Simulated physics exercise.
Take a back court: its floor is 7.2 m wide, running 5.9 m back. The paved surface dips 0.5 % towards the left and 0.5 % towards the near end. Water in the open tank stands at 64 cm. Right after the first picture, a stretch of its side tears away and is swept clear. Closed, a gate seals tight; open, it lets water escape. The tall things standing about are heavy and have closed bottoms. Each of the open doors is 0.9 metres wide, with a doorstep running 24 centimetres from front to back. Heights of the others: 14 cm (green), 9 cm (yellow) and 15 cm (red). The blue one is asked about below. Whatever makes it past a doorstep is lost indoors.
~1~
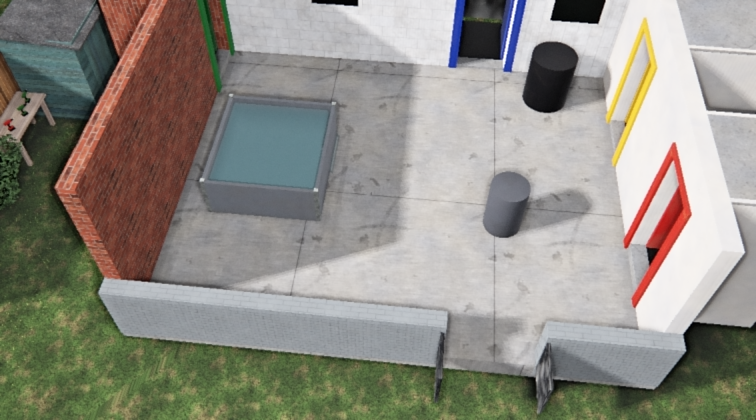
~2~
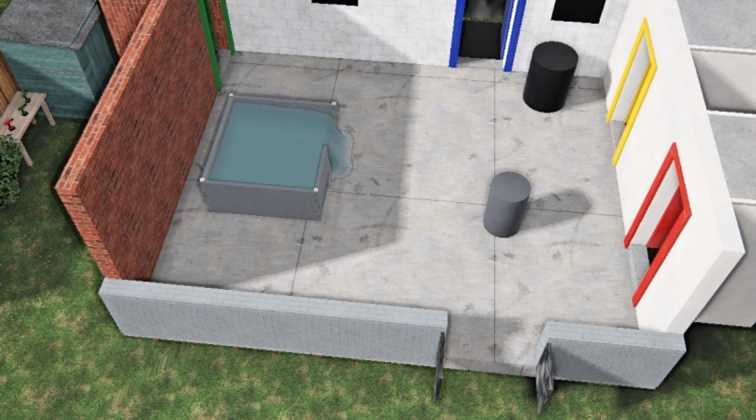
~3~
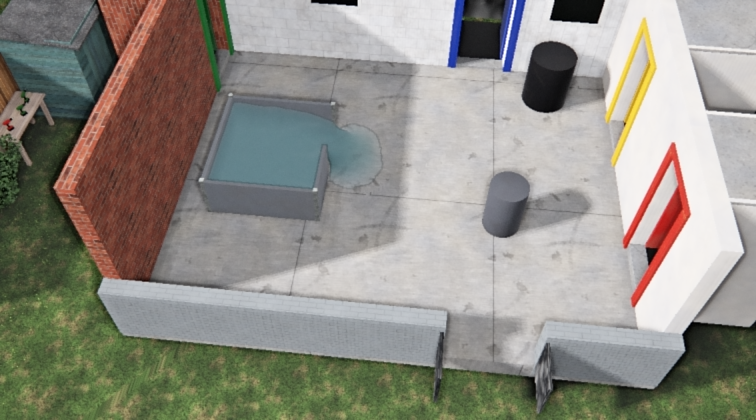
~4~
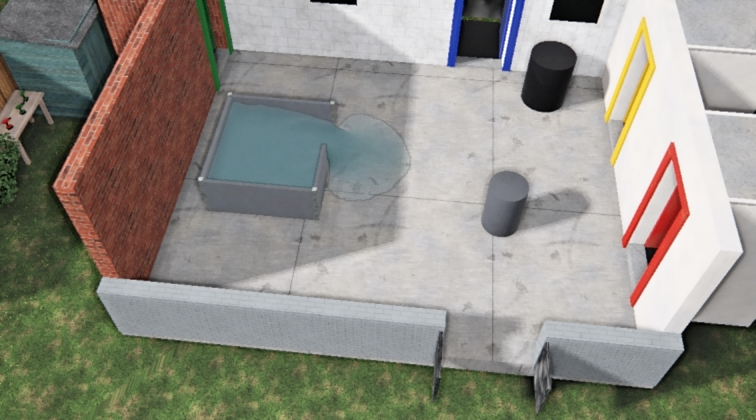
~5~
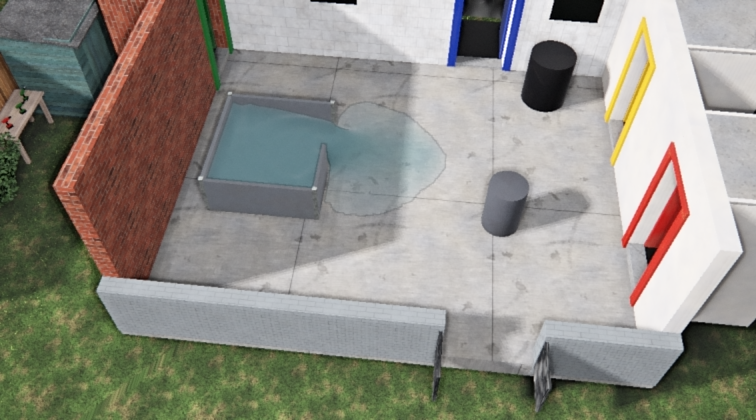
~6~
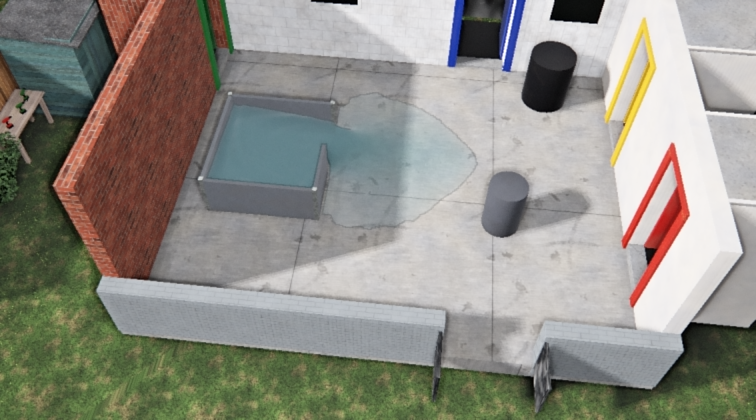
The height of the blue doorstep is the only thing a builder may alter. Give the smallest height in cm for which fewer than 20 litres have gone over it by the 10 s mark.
About 8 cm.
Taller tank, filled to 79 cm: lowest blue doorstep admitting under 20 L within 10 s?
The step would need to be some 11.0 cm high.
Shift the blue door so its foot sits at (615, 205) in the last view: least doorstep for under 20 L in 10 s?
It needs about 13.5 cm.
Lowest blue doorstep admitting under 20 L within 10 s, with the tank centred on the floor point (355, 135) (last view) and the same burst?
I'd put it at close to 13.0 cm.
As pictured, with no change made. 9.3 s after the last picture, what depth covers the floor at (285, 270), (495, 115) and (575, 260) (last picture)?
First spot about 3 cm, second about 5 cm, third about 6 cm.
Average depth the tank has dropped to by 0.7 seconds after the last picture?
About 44 centimetres on average.
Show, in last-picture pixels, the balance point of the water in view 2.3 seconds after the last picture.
Roughly (388, 165).
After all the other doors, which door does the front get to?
It's the green one.
Then, 0.7 s after the last picture water covers 30 % of the floor, deepest (32 cm) near (343, 151); it has not reached the blue door.
Then, 2.3 s after the last picture water covers 50 % of the floor, deepest (20 cm) near (595, 88); 9 cm at the blue door, 20 litres in over its 5 cm doorstep.
Then, 9.3 s after the last picture water covers 85 % of the floor, deepest (8 cm) near (551, 351); 4 cm at the blue door, 64 litres in over its 5 cm doorstep.
At the blue door as built, the water peaked near 10 cm, 2.5 s after the last picture.
With a doorstep of 6.5 cm, 39 litres would have come in within the 10 s; with 10 cm, 8 litres. So under 20 litres takes about 8 cm.
